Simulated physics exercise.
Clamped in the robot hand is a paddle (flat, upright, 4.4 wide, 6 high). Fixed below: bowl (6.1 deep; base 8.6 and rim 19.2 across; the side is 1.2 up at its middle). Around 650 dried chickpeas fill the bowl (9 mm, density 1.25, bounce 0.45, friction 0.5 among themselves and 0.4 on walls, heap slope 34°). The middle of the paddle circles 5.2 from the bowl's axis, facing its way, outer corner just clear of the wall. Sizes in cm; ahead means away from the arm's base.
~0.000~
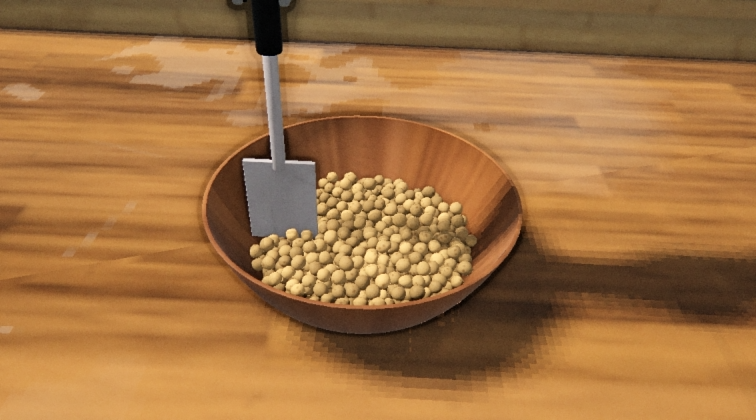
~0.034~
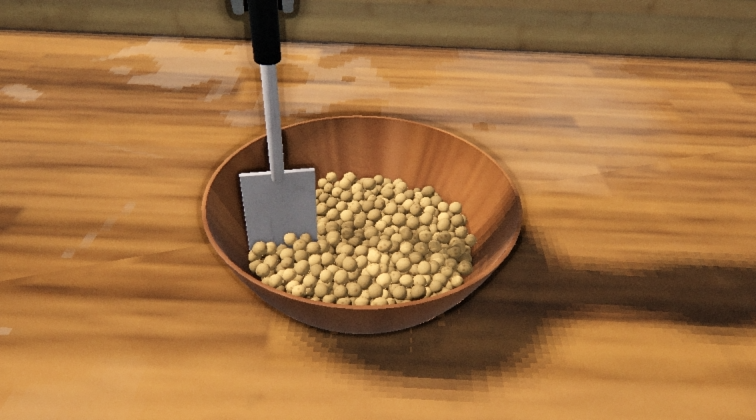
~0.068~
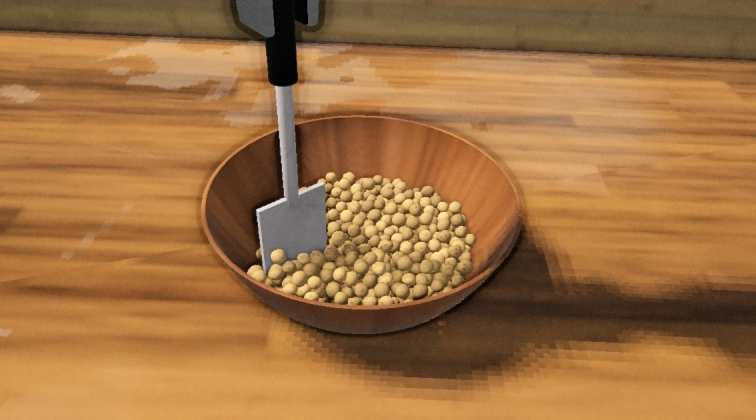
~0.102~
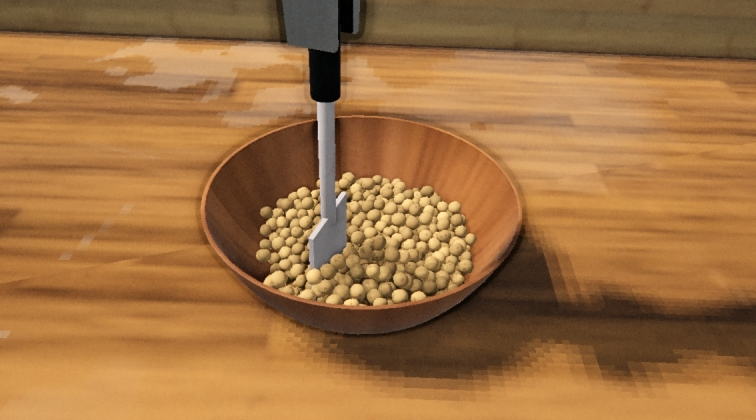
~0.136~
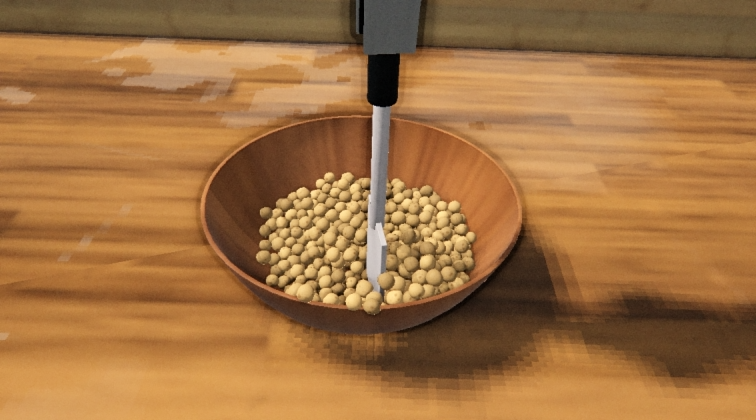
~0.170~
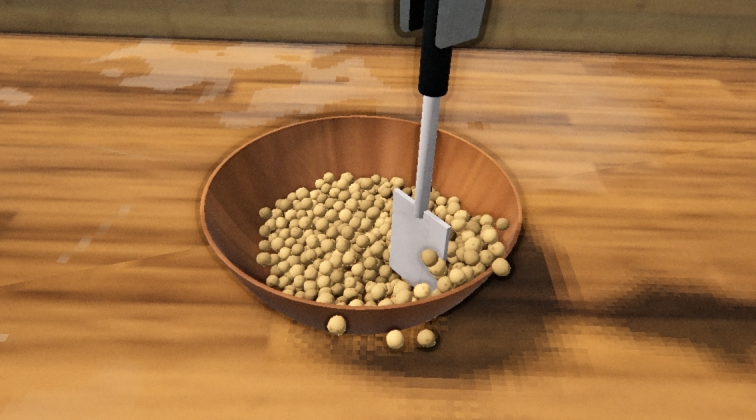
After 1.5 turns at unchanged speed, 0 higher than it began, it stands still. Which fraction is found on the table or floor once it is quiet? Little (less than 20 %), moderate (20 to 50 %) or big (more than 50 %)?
On the table or floor the share is moderate, 20 to 50 %.
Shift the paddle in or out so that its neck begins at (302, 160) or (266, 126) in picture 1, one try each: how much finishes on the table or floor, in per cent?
About 15 and 15 per cent.
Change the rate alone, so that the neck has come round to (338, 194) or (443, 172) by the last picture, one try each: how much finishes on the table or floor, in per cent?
Some 10 and 35 per cent.
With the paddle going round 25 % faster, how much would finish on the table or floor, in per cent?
It would be near 40 per cent.
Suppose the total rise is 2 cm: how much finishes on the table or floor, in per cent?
Some 15 per cent.
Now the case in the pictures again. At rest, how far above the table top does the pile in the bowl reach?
Some 5.0 cm.
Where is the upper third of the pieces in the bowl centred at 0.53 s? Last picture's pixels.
At about (369, 290).
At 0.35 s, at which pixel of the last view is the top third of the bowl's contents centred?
At about (318, 164).
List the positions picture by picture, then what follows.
The paddle neck at (277, 140), 0° round; upper third of the load around (369, 237), from x 255 to 470, top at y 175; 651 in the bowl, in the first picture.
The paddle neck at (276, 150), 13° round; upper third of the load around (365, 241), from x 255 to 470, top at y 180, in the second picture.
The paddle neck at (290, 174), 41° round; upper third of the load around (362, 247), from x 255 to 470, top at y 180, in the third picture.
The paddle neck at (328, 192), 71° round; upper third of the load around (373, 246), from x 265 to 470, top at y 180, in the fourth picture.
The paddle neck at (378, 196), 100° round; upper third of the load around (399, 250), from x 265 to 470, top at y 180; 649 in the bowl, 2 in flight or on the tool, in the fifth picture.
The paddle neck at (424, 185), 130° round; upper third of the load around (435, 239), from x 265 to 505, top at y 180; 646 in the bowl, 5 in flight or on the tool, in the sixth picture.
After 0.35 s, 287° round, highest piece 10 above the table; 564 in the bowl, 37 on the table or floor, 50 in flight or on the tool.
After 0.53 s, 84° round, highest piece 10 above the table; 485 in the bowl, 127 on the table or floor, 39 in flight or on the tool.
After 0.82 s, 180° round, highest piece 6 above the table; 434 in the bowl, 216 on the table or floor, 1 in flight or on the tool.
After 1.52 s, 180° round, highest piece 5 above the table; 434 in the bowl, 217 on the table or floor.
In the end, 434 in the bowl, 217 on the table or floor. That is 33 % on the table or floor.
